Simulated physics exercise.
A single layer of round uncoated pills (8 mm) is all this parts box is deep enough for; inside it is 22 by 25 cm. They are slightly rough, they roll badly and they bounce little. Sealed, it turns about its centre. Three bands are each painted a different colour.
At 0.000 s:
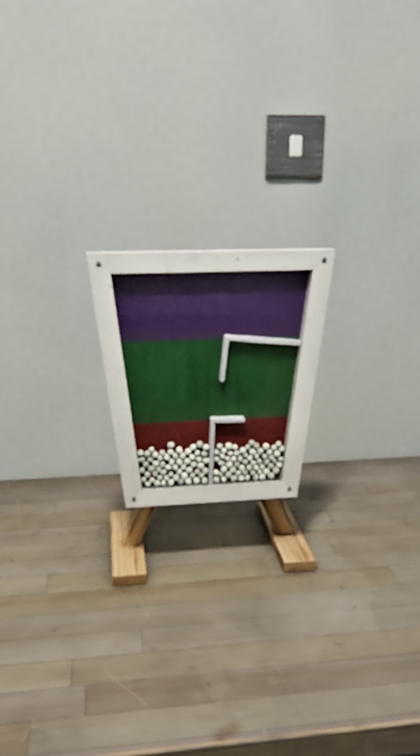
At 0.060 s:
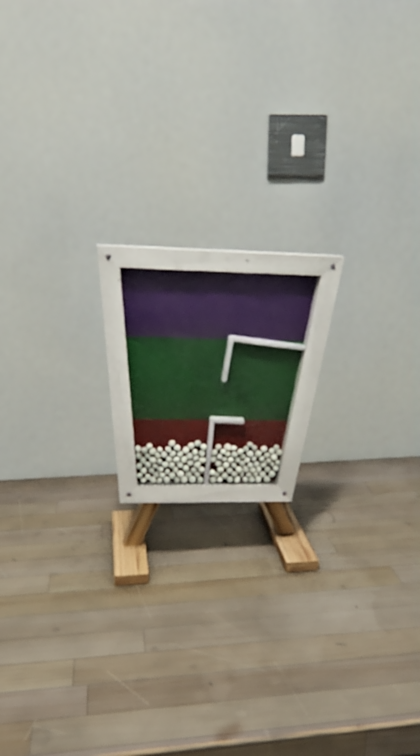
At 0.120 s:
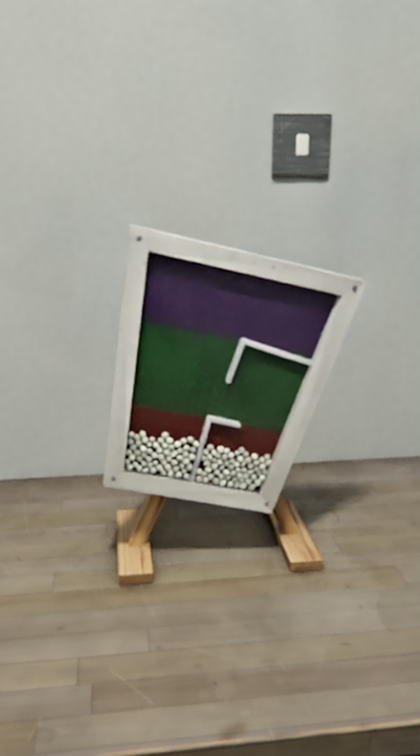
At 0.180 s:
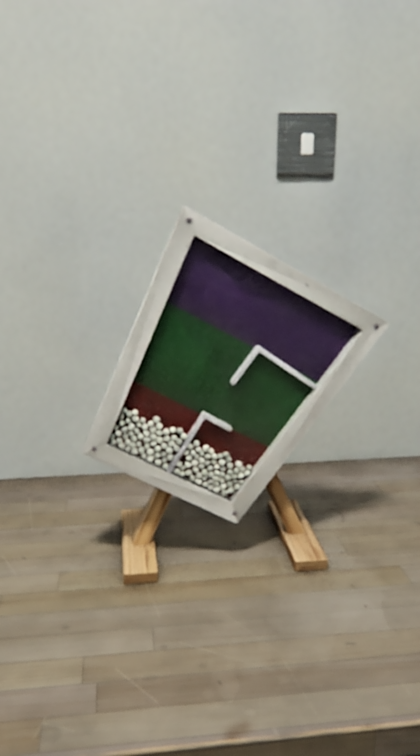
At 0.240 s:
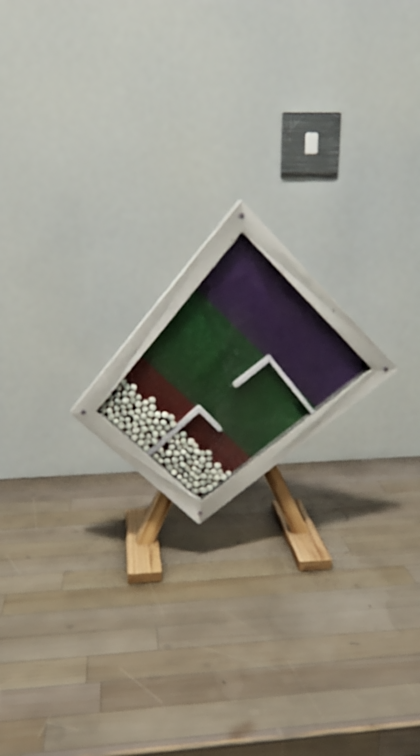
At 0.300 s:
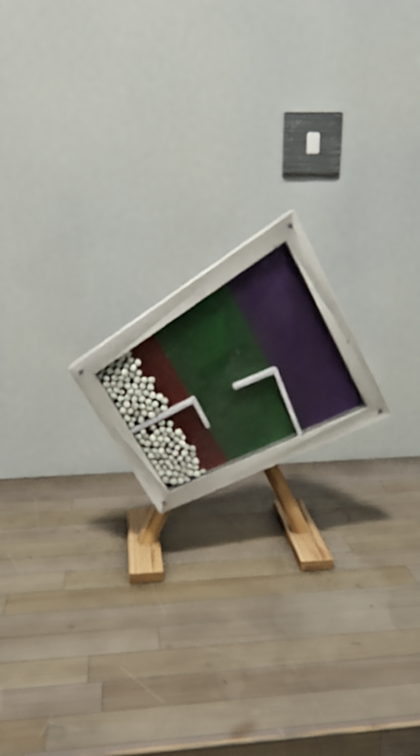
A white-framed box of small white pieces turns clockwise, and the pieces shift inside.
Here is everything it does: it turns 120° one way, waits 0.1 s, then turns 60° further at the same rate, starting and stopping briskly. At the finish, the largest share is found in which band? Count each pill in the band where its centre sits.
It is green.
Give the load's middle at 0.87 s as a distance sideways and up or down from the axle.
Offset approx. 4 cm left, 5 cm below.
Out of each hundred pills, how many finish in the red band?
I'd put it at close to 0 in a hundred.
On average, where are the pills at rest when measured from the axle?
Left: About 5 cm; below: About 5 cm.
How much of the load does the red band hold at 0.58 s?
I'd put it near 70 in a hundred.
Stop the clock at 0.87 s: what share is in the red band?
About 10 % of the load.
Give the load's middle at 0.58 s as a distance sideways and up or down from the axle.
It sits around 7 cm to the left and around 1 cm up.
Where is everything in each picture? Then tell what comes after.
The first picture shows level; about 120 pills; load centre (212, 464); top pill (171, 445); red (211, 451), purple (212, 305), green (212, 380).
The second picture shows turned 3° clockwise; load centre (209, 464); top pill (172, 444).
The third picture shows turned 14° clockwise; load centre (198, 462); top pill (143, 434); wall ends (228, 380), (238, 425).
The fourth picture shows turned 30° clockwise; load centre (180, 454); top pill (124, 410).
The fifth picture shows turned 46° clockwise; load centre (165, 441); top pill (123, 382).
The sixth picture shows turned 62° clockwise; load centre (152, 423); top pill (128, 354); red (162, 415), purple (296, 341), green (229, 378).
After 0.58 s, it stands 120° clockwise; the pills' middle is 7 cm left of and 1 cm above the centre; red 70 %, green 30 %.
After 0.87 s, it stands 151° clockwise; the pills' middle is 4 cm left of and 5 cm below the centre; red 10 %, purple 30 %, green 65 %.
After 1.05 s, it stands 180° clockwise; the pills' middle is 5 cm left of and 4 cm below the centre; red 5 %, purple 35 %, green 60 %.
At rest by 1.7 s, it stands 180° clockwise; red 0 %, purple 35 %, green 65 %.
